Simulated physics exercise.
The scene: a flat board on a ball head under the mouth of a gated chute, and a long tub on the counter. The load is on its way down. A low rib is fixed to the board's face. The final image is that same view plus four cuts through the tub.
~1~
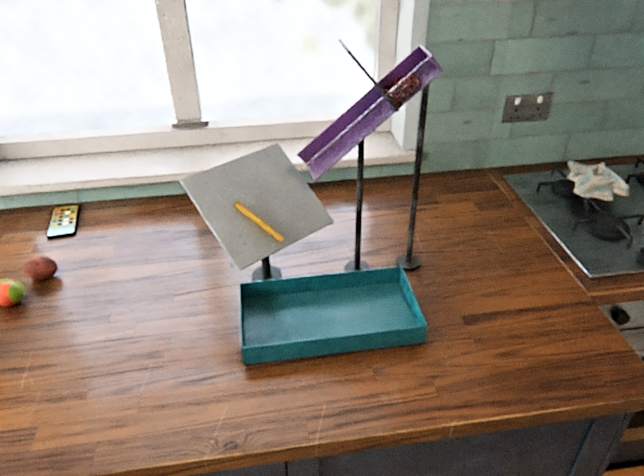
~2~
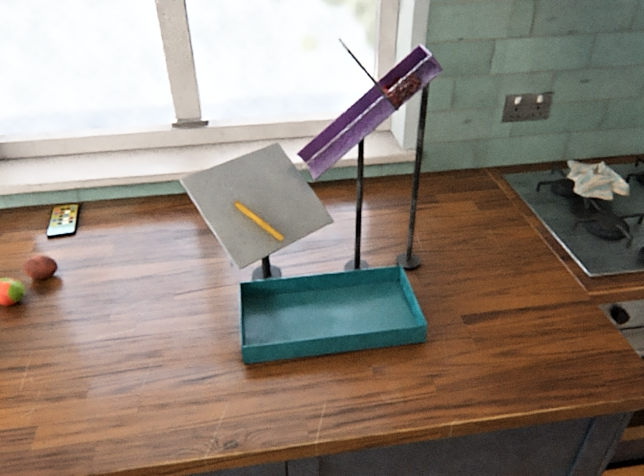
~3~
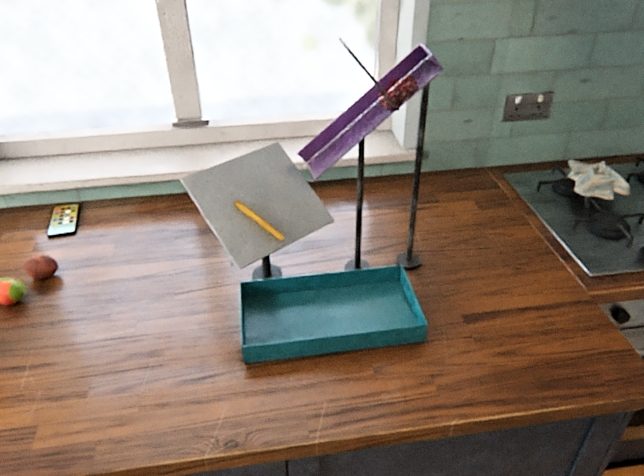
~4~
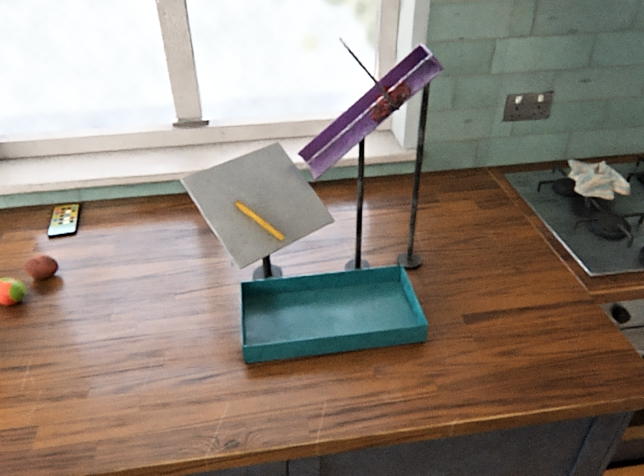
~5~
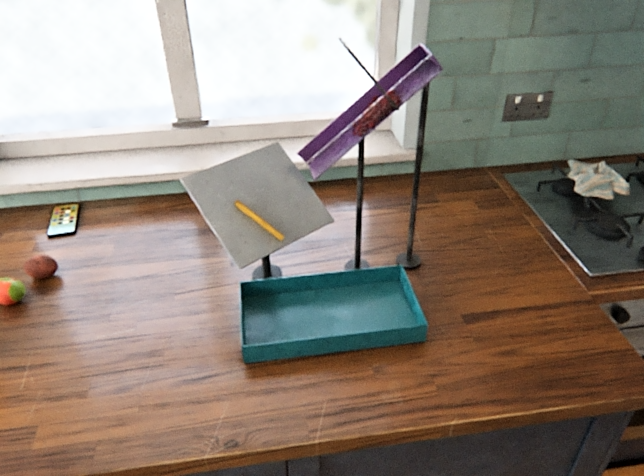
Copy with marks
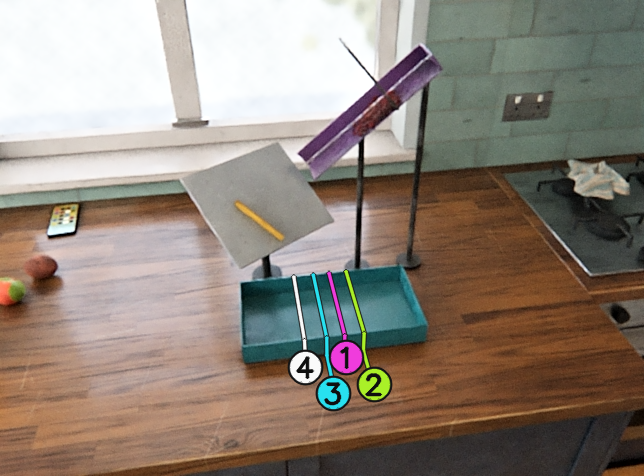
A wooden kitchen counter beneath a bright window and pale green tiles is seen from slightly above, with a hob at the right. A purple chute on dark stands slopes down leftward above a tilted grey board with a yellow strip, behind a long, empty teal tub, with small round objects at far left. Dark reddish beans slide a short way down the chute, spreading out, while the camera stays still.
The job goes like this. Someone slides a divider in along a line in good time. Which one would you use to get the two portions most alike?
3 works best here.
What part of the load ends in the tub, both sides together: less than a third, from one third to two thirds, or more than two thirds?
It is more than two thirds.
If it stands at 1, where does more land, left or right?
Left.
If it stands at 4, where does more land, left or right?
Right.
On the marked copy, line 1 crosses the front rim at (344, 334); line 2 crosses the front rim at (363, 332); line 3 crosses the front rim at (326, 336); line 4 crosses the front rim at (304, 339).
Choosing 1, of what is caught, nearly all on the left of the divider, a small part on the right.
Choosing 2, of what is caught, nearly all on the left of the divider, a stray few on the right.
Choosing 3, of what is caught, about half on the left of the divider, about half on the right.
Choosing 4, of what is caught, a small part on the left of the divider, nearly all on the right.
